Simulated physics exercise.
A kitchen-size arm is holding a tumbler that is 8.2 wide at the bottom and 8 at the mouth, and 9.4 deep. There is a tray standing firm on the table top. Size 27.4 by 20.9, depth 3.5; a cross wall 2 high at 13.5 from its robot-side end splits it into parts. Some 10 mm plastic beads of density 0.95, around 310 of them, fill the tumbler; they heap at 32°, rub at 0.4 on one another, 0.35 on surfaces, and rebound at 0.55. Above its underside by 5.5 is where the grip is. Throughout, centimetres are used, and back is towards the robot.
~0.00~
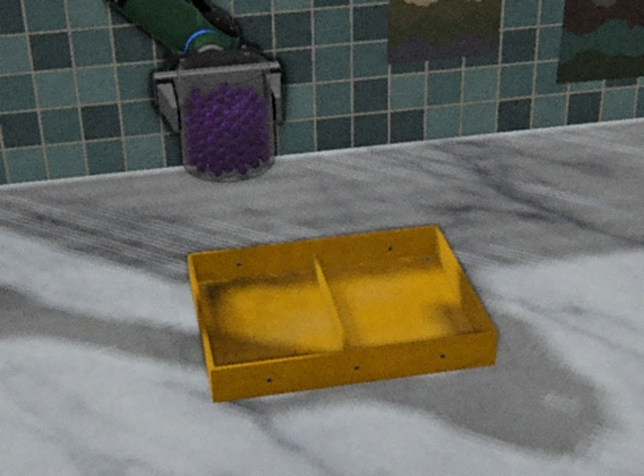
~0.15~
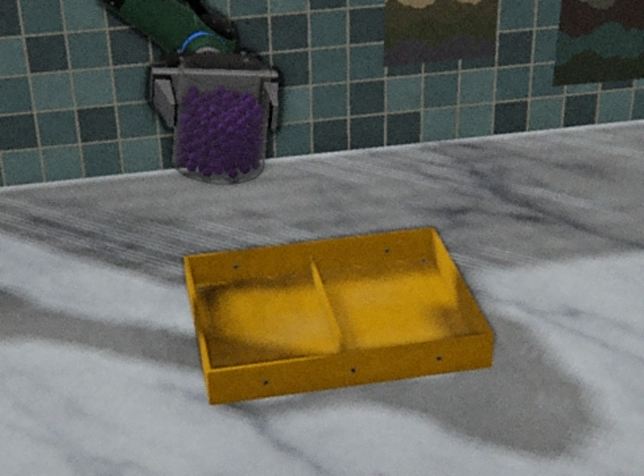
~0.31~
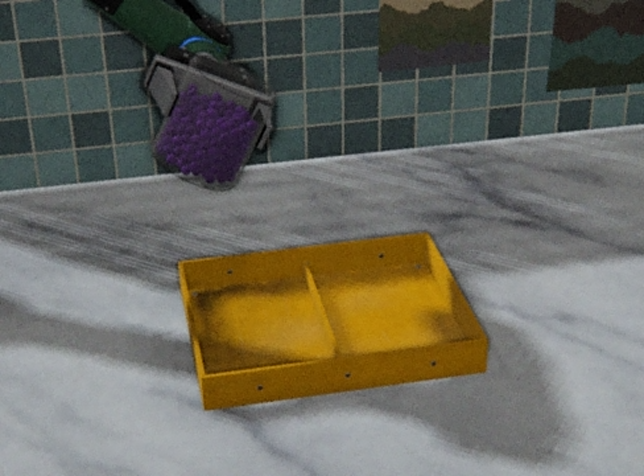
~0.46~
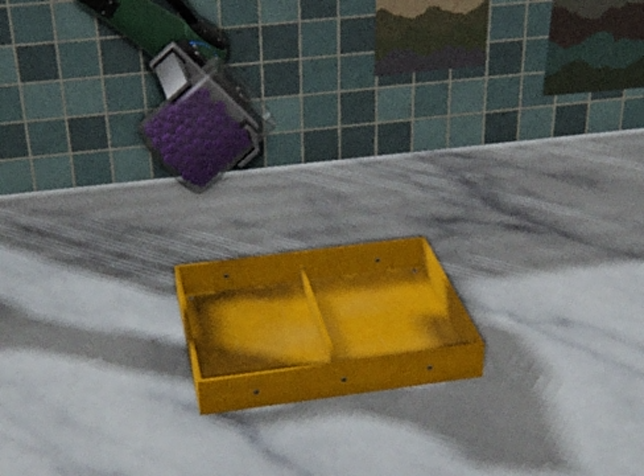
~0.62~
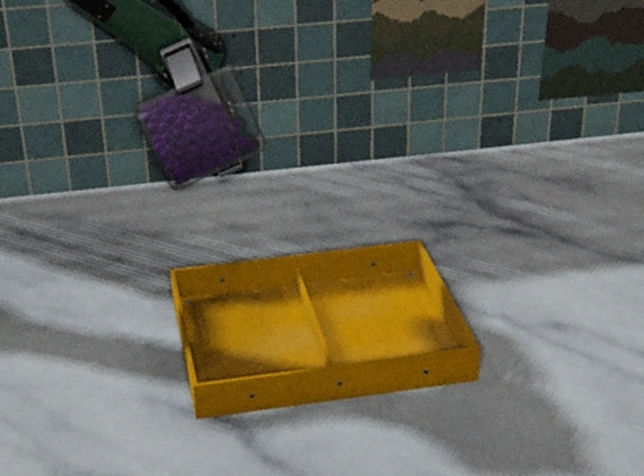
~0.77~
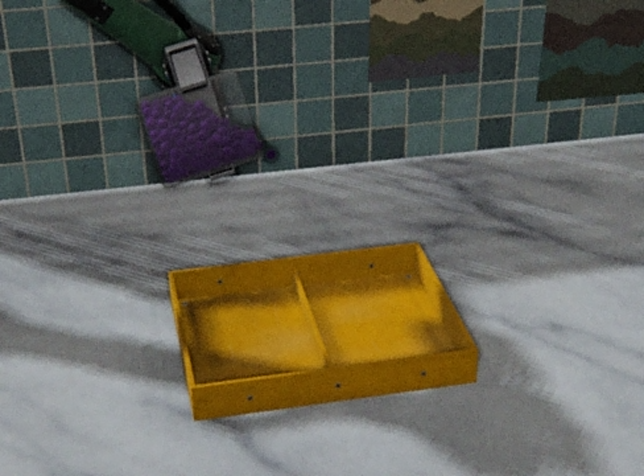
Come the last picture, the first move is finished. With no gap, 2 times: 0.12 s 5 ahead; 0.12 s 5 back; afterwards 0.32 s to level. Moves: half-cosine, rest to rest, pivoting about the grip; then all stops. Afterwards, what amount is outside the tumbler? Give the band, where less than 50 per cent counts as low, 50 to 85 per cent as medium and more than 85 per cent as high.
Medium.
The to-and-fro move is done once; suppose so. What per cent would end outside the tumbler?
About 45 %.
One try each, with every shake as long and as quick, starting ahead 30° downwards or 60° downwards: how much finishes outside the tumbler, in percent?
Try one gives about 35 in a hundred, try two about 15 in a hundred.
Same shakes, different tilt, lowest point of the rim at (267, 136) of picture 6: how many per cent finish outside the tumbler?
About 30 %.
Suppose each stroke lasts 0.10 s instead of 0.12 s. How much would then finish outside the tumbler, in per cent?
Estimate for that case: 75 %.
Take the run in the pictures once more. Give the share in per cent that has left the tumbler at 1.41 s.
About 65 per cent.
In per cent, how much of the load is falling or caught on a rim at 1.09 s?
About 39 per cent.
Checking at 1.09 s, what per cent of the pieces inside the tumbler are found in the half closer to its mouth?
Around 35 in a hundred.
After 1.09 s, tilted 77° forward, highest piece 26 above the table; 177 in the tumbler, 14 in the far-side part, 121 in flight or on a rim.
After 1.41 s, tilted 39° forward, highest piece 27 above the table; 148 in the far-side part, 107 in the tumbler, 39 in the robot-side part, 5 on the table or floor, 13 in flight or on a rim.
After 1.77 s, level, highest piece 24 above the table; 152 in the far-side part, 106 in the tumbler, 43 in the robot-side part, 11 on the table or floor.
After 2.82 s, level, highest piece 24 above the table; 152 in the far-side part, 106 in the tumbler, 43 in the robot-side part, 11 on the table or floor.
At rest, 152 in the far-side part, 106 in the tumbler, 43 in the robot-side part, 11 on the table or floor. That is 66 % outside the tumbler.
